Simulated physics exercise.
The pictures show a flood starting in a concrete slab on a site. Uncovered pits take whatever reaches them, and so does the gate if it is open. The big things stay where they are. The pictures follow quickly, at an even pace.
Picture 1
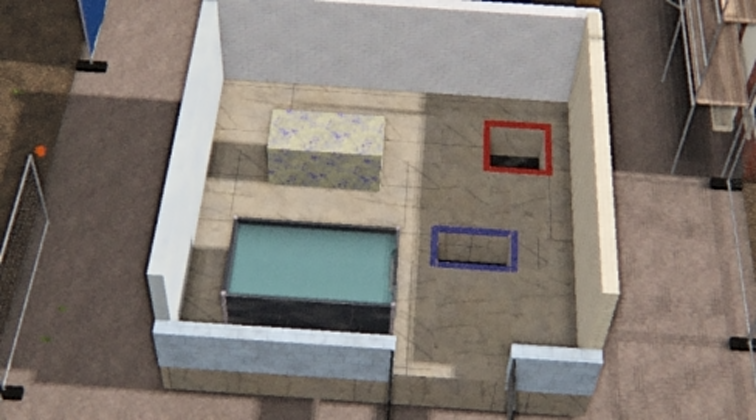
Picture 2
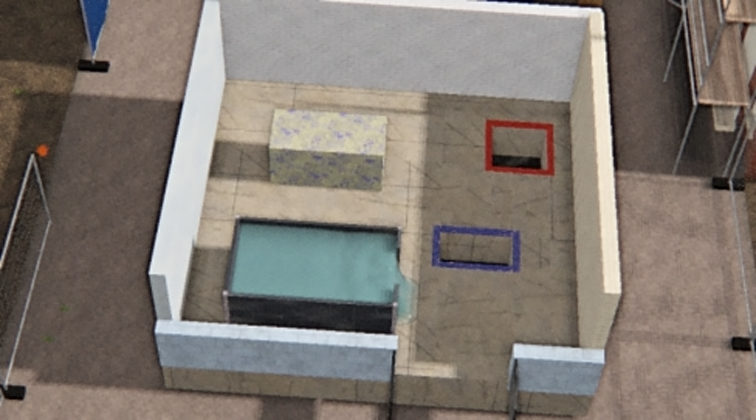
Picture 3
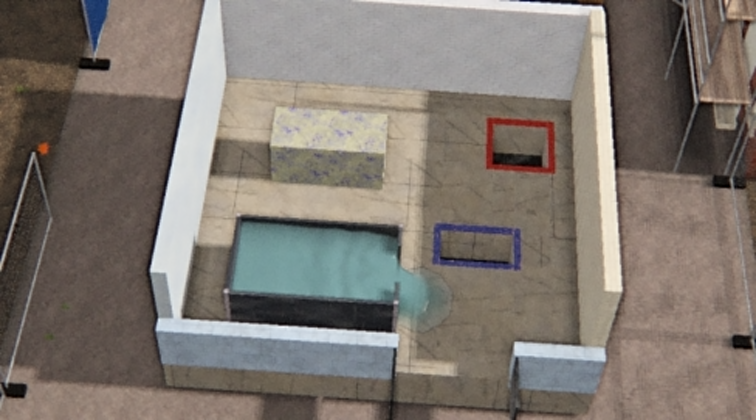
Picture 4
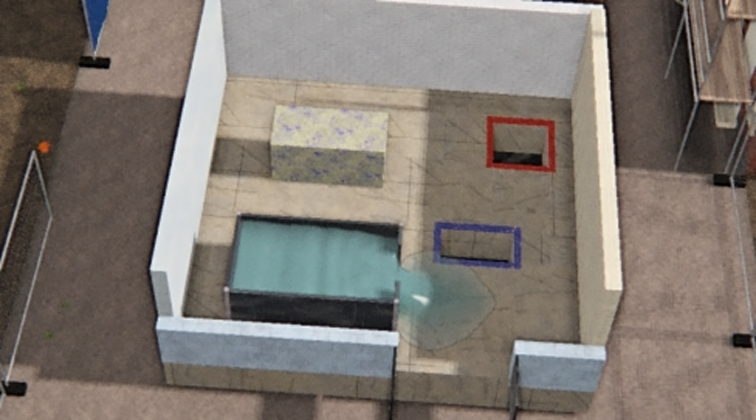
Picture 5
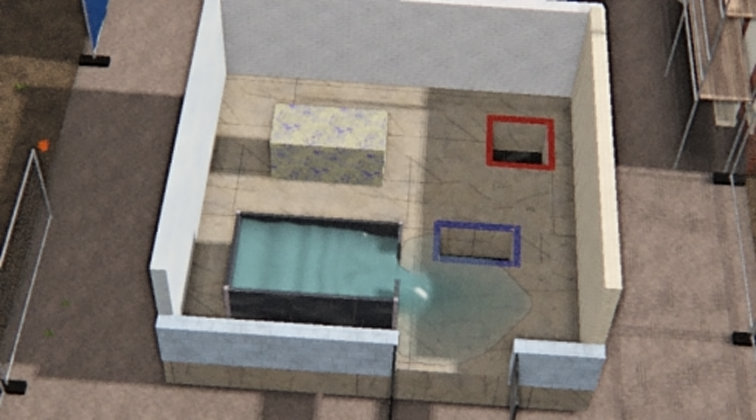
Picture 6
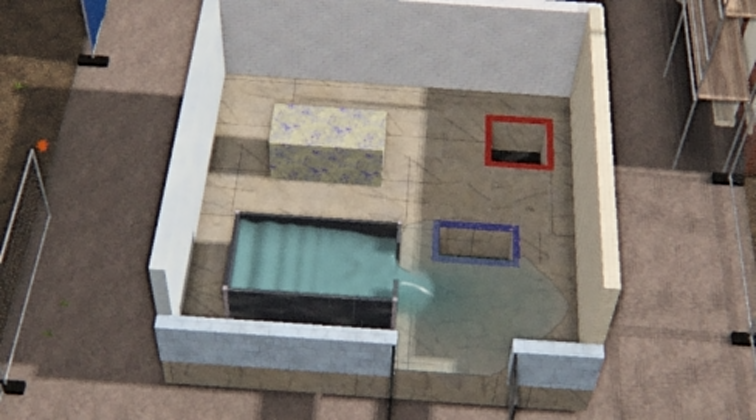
A walled concrete slab held a still, full water tank, then water burst from the tank's right side and spread rightward across the floor in a widening pool, below the blue-framed opening.
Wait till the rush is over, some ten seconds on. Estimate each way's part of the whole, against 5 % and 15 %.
One by one: The gate takes more than 15 %; the red pit takes more than 15 %; the blue pit takes more than 15 %.
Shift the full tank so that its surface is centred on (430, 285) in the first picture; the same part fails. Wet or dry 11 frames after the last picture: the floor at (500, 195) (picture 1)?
Answer: Wet.
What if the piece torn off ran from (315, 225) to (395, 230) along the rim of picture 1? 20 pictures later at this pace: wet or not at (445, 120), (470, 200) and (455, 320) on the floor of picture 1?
In turn: Under water, flooded, free of water.
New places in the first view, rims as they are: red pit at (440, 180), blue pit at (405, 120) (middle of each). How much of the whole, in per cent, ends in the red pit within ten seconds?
Per cent: Red 6.
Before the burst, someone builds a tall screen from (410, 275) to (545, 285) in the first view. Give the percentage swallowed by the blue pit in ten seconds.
Roughly, in per cent: Blue 2.
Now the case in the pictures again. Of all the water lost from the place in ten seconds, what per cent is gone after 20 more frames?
Roughly 35 per cent.
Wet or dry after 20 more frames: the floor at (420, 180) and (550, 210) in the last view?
In that order: Free of water, wet.
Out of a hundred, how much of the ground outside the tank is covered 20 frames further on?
About 35 per cent.
A moment on, water covers 20 % of the floor; the gate 2 %, the red pit 0 %, the blue pit 4 %.
Next, water covers 25 % of the floor; the gate 4 %, the red pit 0 %, the blue pit 7 %.
Then, water covers 35 % of the floor; the gate 7 %, the red pit 3 %, the blue pit 10 %.
Later, water covers 45 % of the floor; the gate 13 %, the red pit 11 %, the blue pit 15 %.
In the end, water covers 60 % of the floor; the gate 18 %, the red pit 19 %, the blue pit 20 %.
